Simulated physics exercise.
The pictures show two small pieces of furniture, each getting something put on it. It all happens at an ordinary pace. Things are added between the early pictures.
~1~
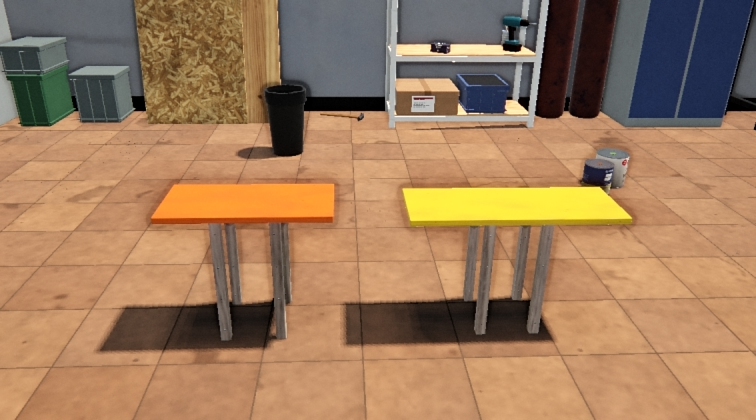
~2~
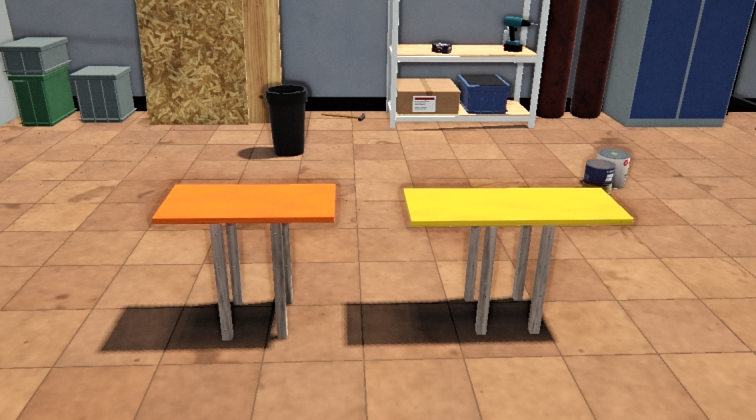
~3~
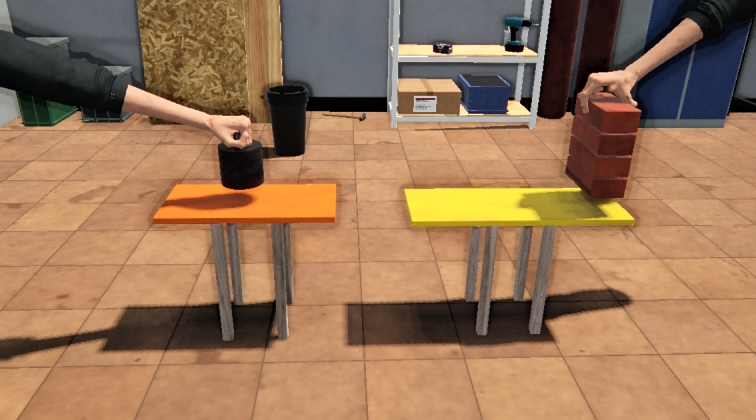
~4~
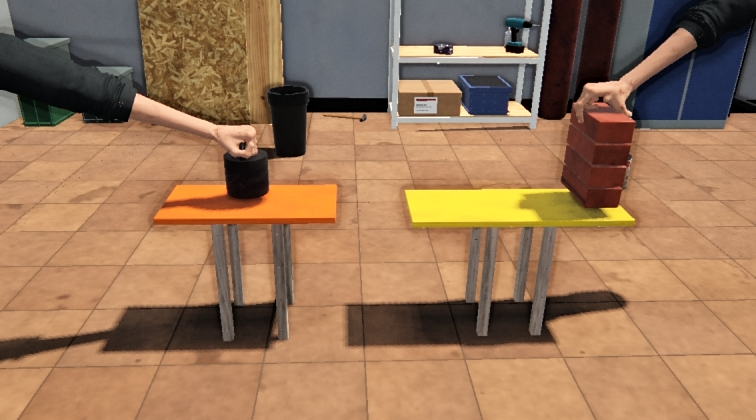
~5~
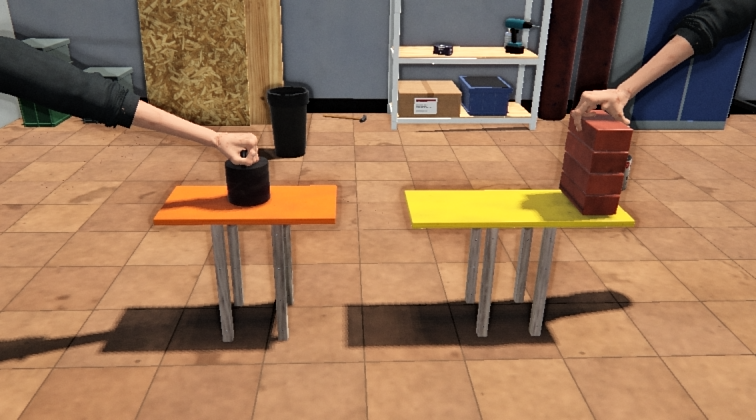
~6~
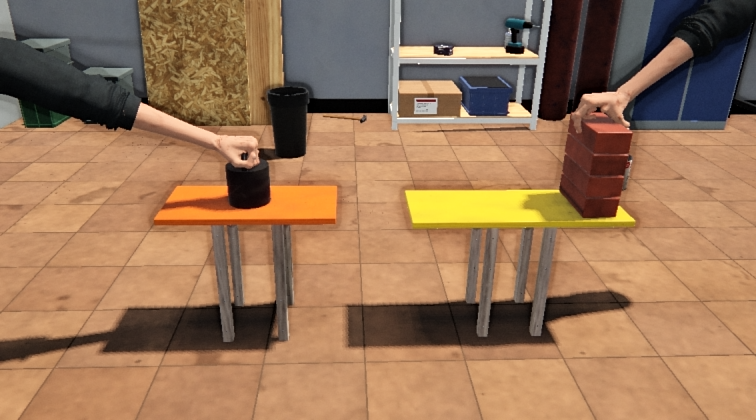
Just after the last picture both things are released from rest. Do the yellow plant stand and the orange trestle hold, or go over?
In the end the yellow plant stand overbalances, the orange trestle holds firm.
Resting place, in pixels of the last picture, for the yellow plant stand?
Roughly at (624, 239).
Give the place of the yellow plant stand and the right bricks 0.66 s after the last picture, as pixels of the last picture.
Near (598, 221) and (676, 241).
Then, 0.52 s later than the last frame, yellow plant stand tilted by 22° near (562, 205); orange trestle at rest near (252, 204).
Then, 0.66 s later than the last frame, yellow plant stand tilted by 46° near (598, 222); orange trestle at rest near (252, 204).
When it is over, the yellow plant stand tips up, near (624, 239); the orange trestle stays flat on its feet, near (252, 204).
